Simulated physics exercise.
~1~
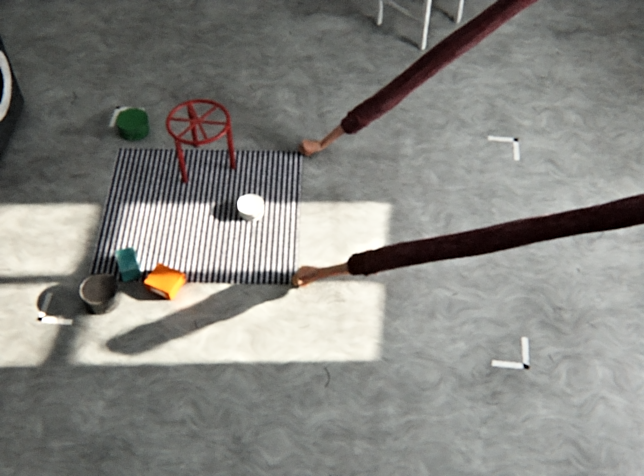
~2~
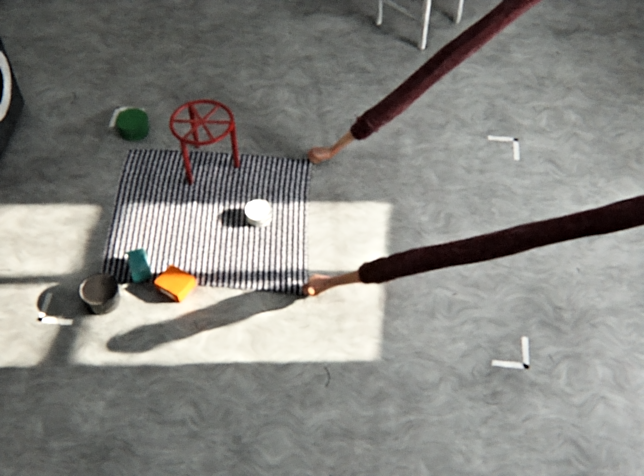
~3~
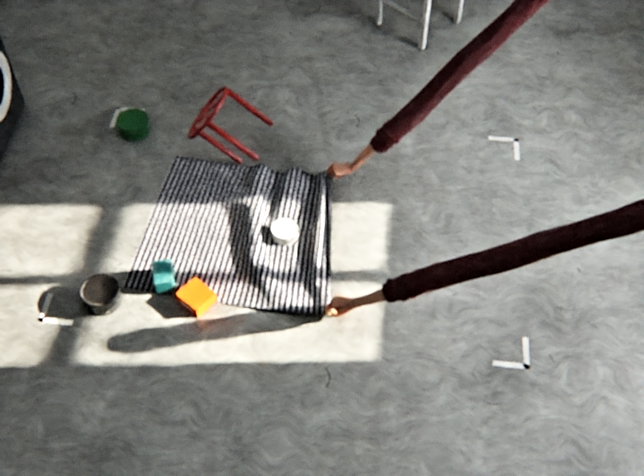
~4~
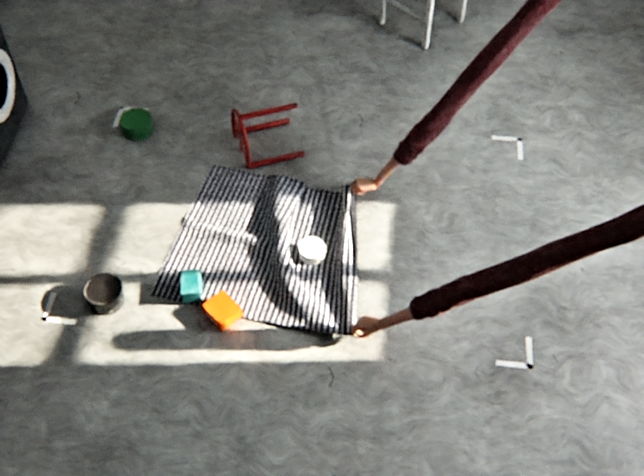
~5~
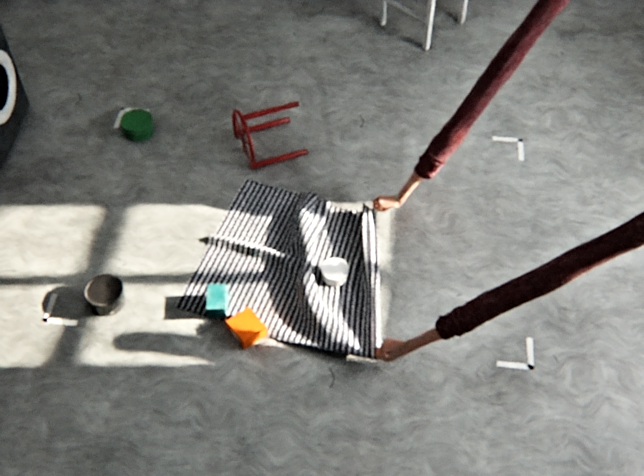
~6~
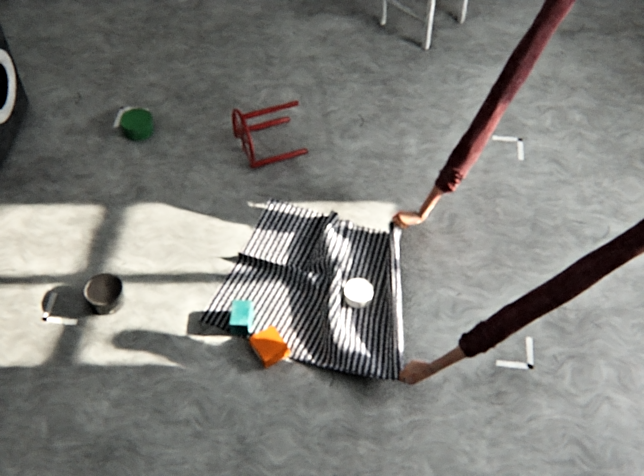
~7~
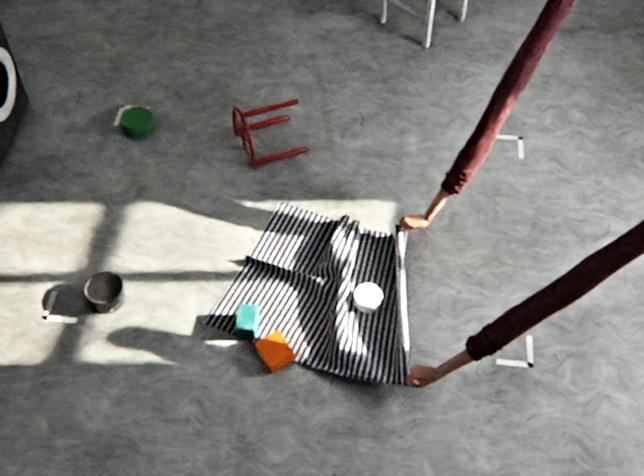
A striped rug is pulled right and then down across the floor by two hands, carrying a teal crate, white bin and orange box, while the red stool tips over and is left behind; the rug ends rumpled with the three items still on it.
